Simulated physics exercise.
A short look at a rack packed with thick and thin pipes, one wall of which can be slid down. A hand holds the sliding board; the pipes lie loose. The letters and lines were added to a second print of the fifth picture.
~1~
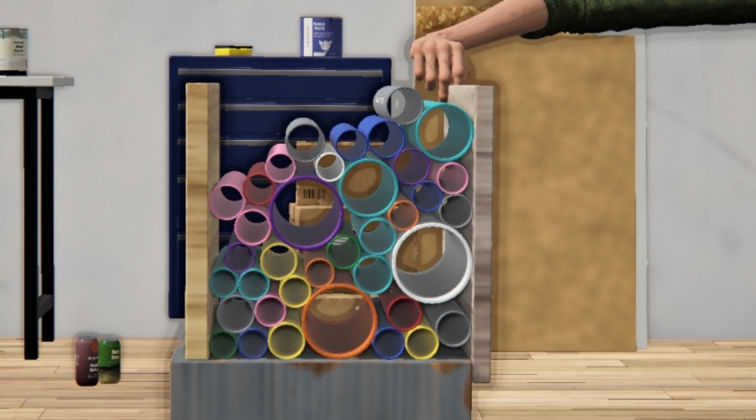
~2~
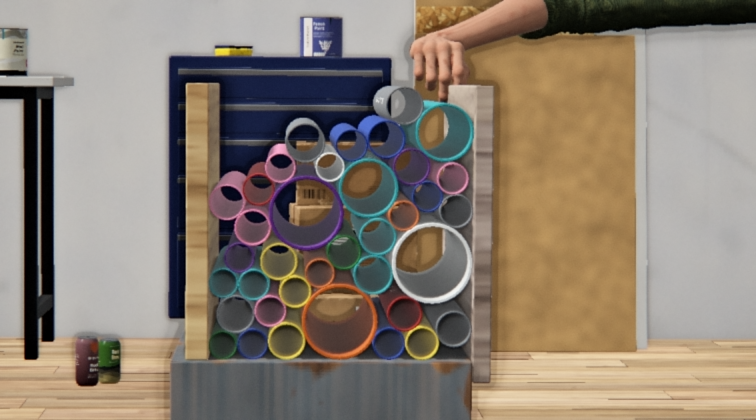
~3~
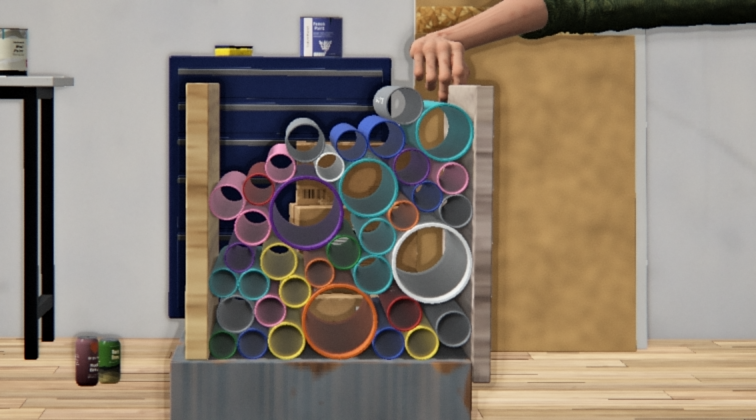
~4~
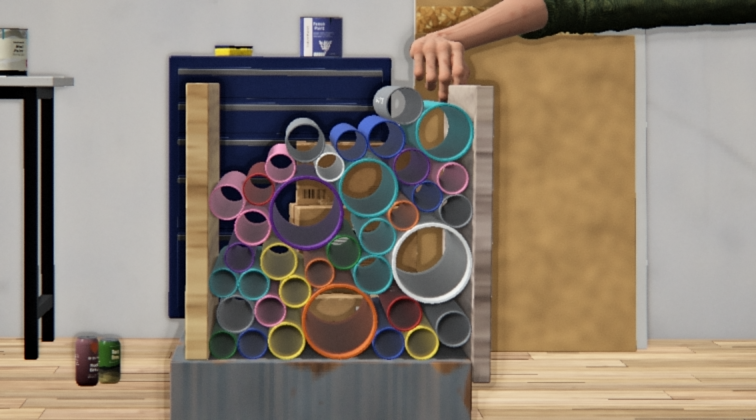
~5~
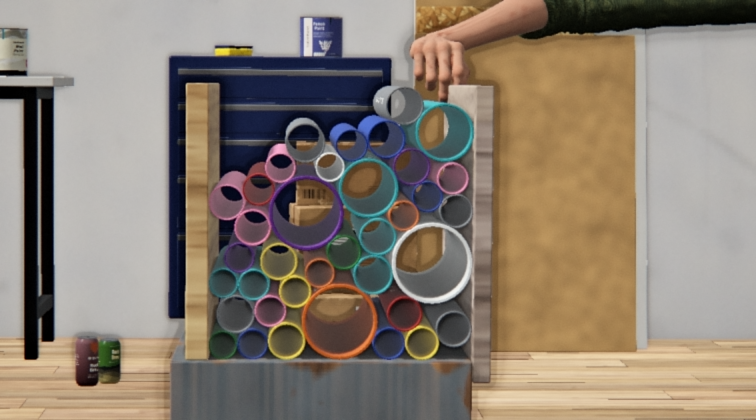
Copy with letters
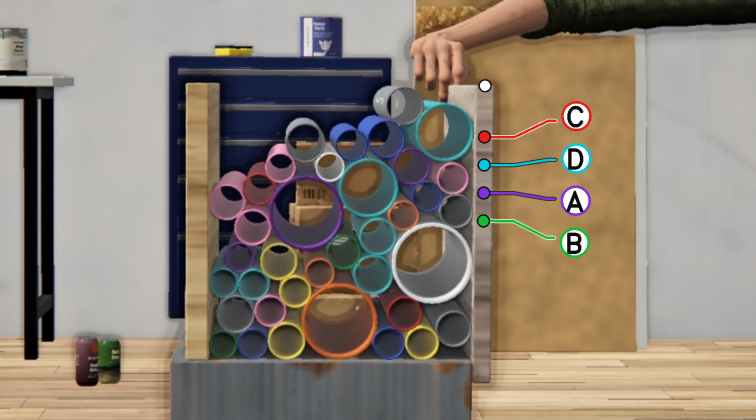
In a workshop with a dark blue tool cabinet against a pale wall, loose pipes of many colours and widths lie stacked between two upright wooden boards. A hand reaches in from the right and rests on top of the right board, and throughout, hand, board and pipes show no visible movement.
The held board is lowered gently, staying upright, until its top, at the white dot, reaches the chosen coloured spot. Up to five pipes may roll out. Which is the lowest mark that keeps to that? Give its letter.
The lowest mark that will do is B.
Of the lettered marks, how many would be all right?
Four of the four.
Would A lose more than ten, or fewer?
It loses fewer than ten.
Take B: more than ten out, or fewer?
It loses fewer than ten.
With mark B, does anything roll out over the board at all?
Yes.
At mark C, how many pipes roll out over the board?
The count is none.
On the marked copy, A at (484, 193); B at (484, 221); C at (485, 137); D at (484, 165); the white dot at (485, 86).
With B. Early on, top of the board (474, 148).
Further on, top of the board (473, 219).
At the end, top of the board (473, 220), three out over the board.
As for the rest, A none out over the board; C none out over the board; D none out over the board.
